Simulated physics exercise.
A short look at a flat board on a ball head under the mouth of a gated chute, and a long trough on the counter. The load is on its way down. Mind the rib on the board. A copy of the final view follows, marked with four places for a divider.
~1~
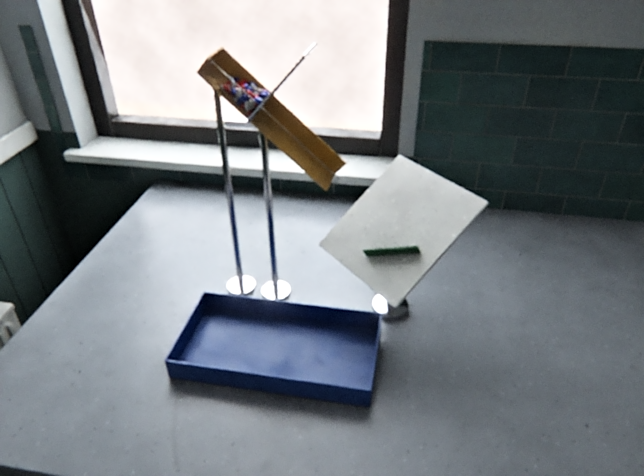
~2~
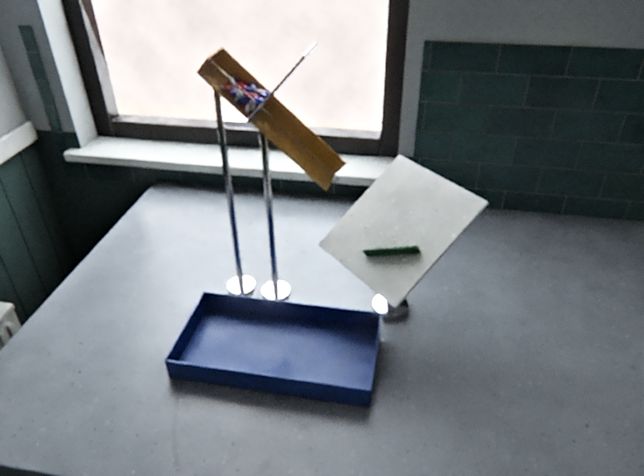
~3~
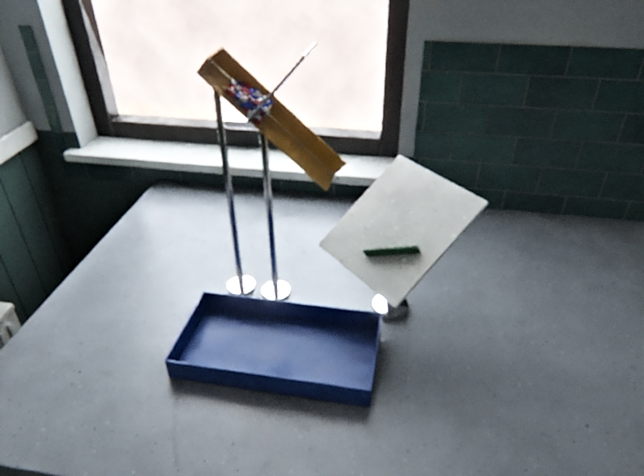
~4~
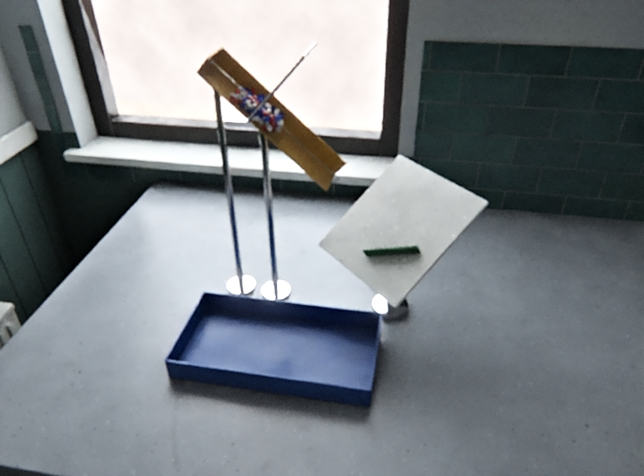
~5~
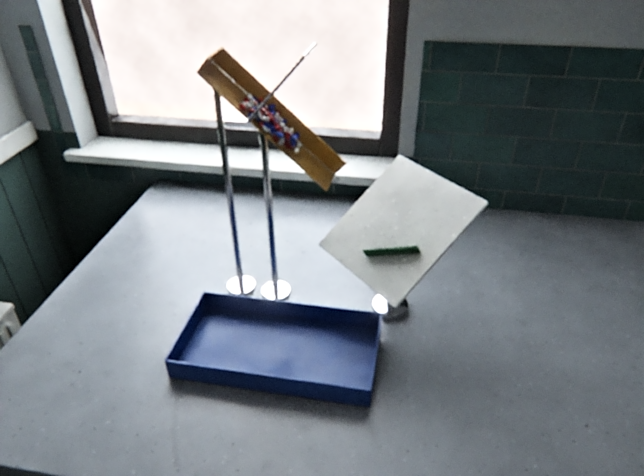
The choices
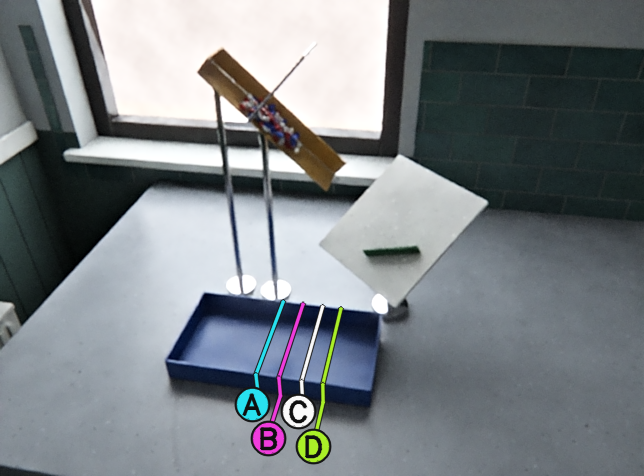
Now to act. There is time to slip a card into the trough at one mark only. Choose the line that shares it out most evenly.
Best: C.
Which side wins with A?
More lands on the right.
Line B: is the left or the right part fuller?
Right.
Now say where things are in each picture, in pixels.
In the first frame, load behind the gate near (248, 95), jelly beans; lip of the chute near (331, 183), sloping fairly steeply.
In the second frame, middle of the board near (397, 224), tilted fairly steeply; middle of its low edge near (353, 273); of its high edge near (440, 176).
In the third frame, front corners of the trough near (165, 360) and (370, 390), empty; front of the load near (267, 112).
In the fourth frame, middle of the load near (260, 111); its front near (277, 128), close to a quarter of the way to the lip; rib from (417, 247) to (363, 251).
In the fifth frame, middle of the load near (275, 121); its front near (297, 150), close to half of the way to the lip.
On the marked copy, line A crosses the front rim at (256, 373); line B crosses the front rim at (279, 377); line C crosses the front rim at (301, 380); line D crosses the front rim at (323, 383).
If A is chosen, of what is caught, none at all on the left of the divider, the whole lot on the right.
If B is chosen, of what is caught, only a few on the left of the divider, all but a few on the right.
If C is chosen, of what is caught, close to half on the left of the divider, close to half on the right.
If D is chosen, of what is caught, all but a few on the left of the divider, a small share on the right.
